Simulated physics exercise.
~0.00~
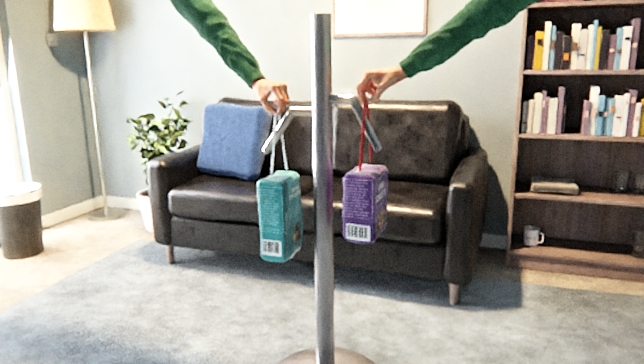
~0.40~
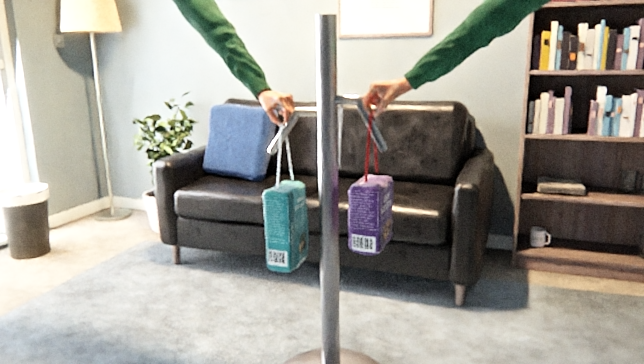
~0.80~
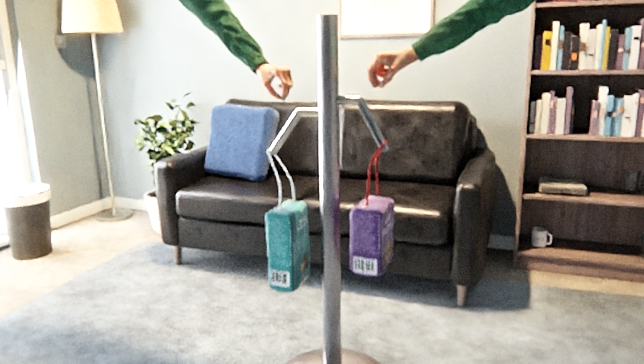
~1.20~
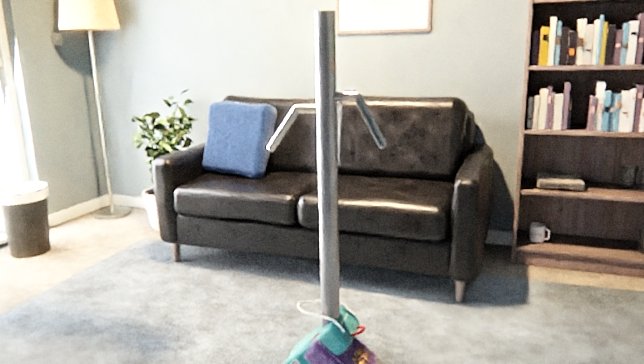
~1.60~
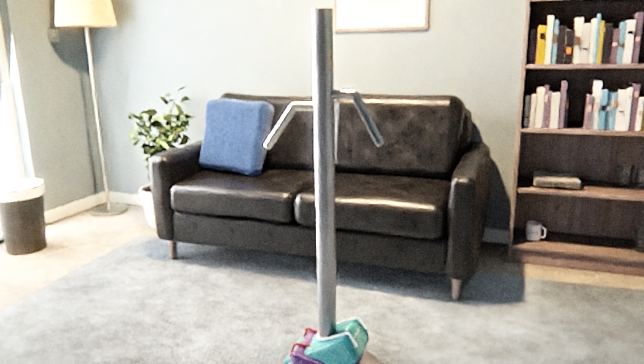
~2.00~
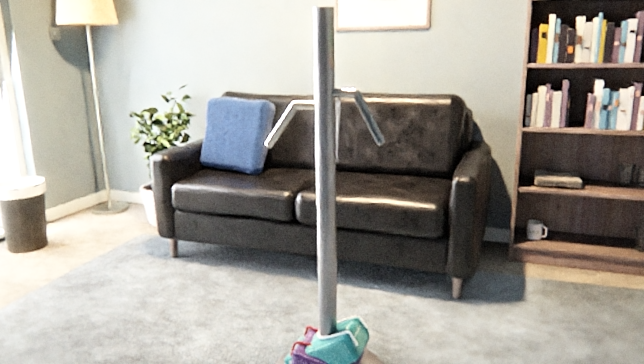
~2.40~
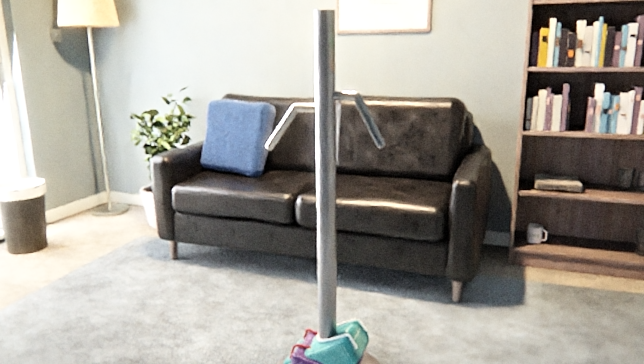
A turquoise sack and a purple sack were lowered by their loops onto two downward-slanting pegs on a metal post, and once the hands let go, both slid off and dropped, ending up on their sides in a heap at its foot.
